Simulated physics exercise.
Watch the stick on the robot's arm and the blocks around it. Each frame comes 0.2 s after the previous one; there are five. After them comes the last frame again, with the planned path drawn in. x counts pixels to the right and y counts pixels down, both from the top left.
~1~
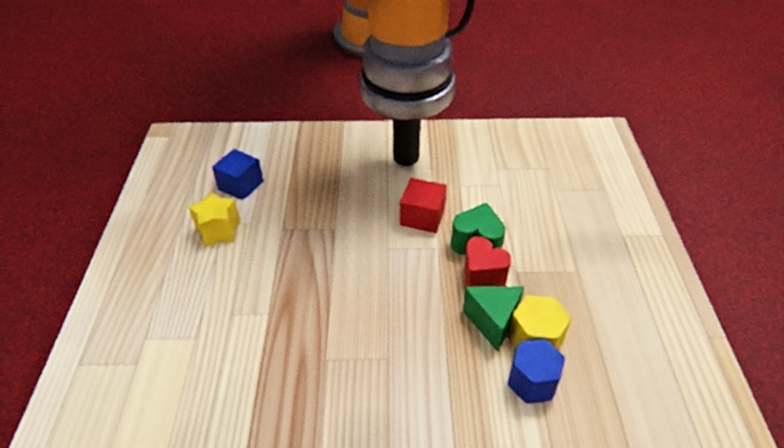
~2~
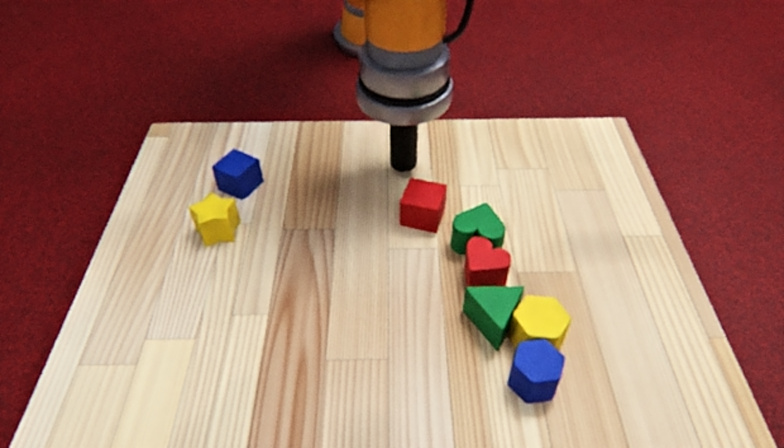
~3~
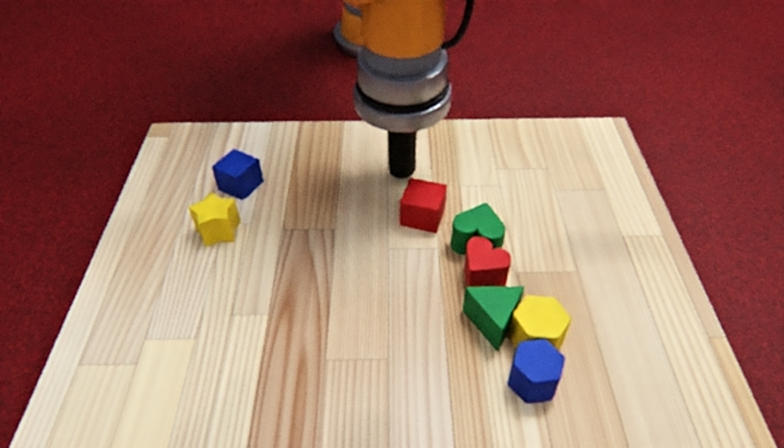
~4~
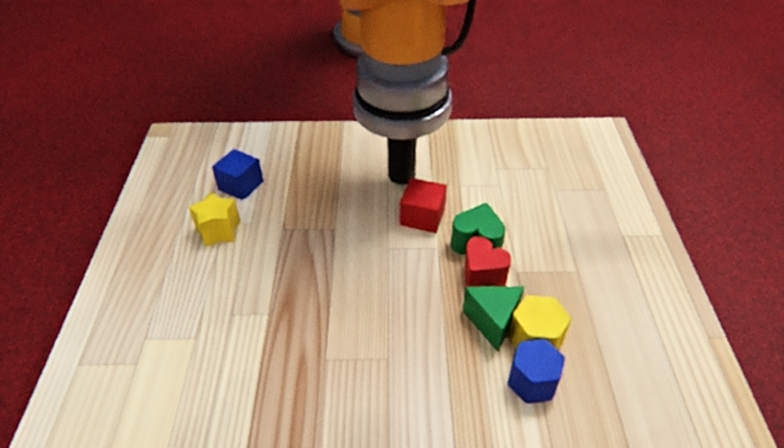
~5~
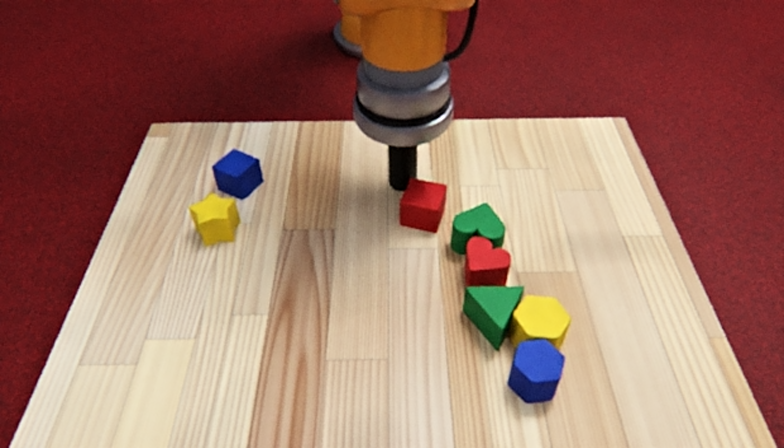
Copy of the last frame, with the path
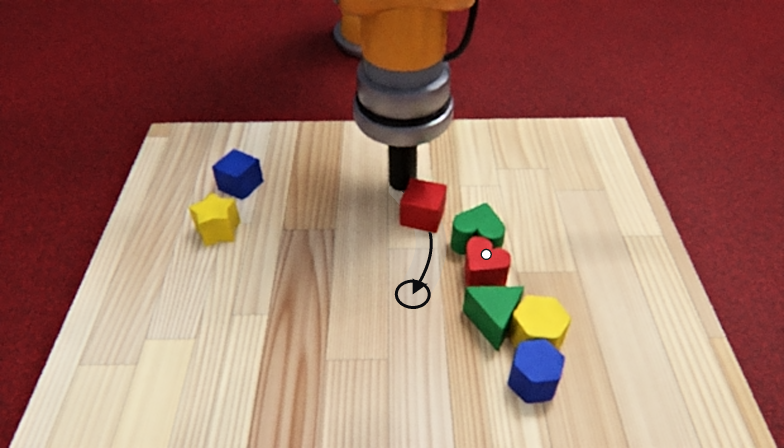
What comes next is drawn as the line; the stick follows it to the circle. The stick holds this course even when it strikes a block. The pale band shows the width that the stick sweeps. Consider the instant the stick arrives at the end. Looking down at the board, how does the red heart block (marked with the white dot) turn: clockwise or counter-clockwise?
The turn is clockwise.
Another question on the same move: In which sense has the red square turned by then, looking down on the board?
Viewed from the top, it goes anticlockwise.
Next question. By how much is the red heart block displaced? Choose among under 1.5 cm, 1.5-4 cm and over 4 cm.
My estimate: In the 1.5 to 4 cm range.
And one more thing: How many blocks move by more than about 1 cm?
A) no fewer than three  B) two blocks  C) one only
Letter A.
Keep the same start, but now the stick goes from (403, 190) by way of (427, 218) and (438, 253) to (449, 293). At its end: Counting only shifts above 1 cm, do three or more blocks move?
Yes.
Path on the board, from (403, 190) through (425, 219) and (430, 256) to (413, 294); the dot is on the red heart block.
The first path, step by step. One third of the way, stick at (426, 213); red square at (445, 225); green heart block at (488, 227), turned 35° anticlockwise; red heart block at (493, 263), turned 15° clockwise.
Two thirds of the way, stick at (430, 249); red square at (468, 251), turned 45° anticlockwise; green heart block at (504, 231), turned 65° anticlockwise; red heart block at (510, 269), turned 55° clockwise.
At the end, stick at (413, 288); red square at (465, 258), turned 80° anticlockwise; green heart block at (504, 231), turned 65° anticlockwise; red heart block at (511, 270), turned 55° clockwise; green triangular block in place.
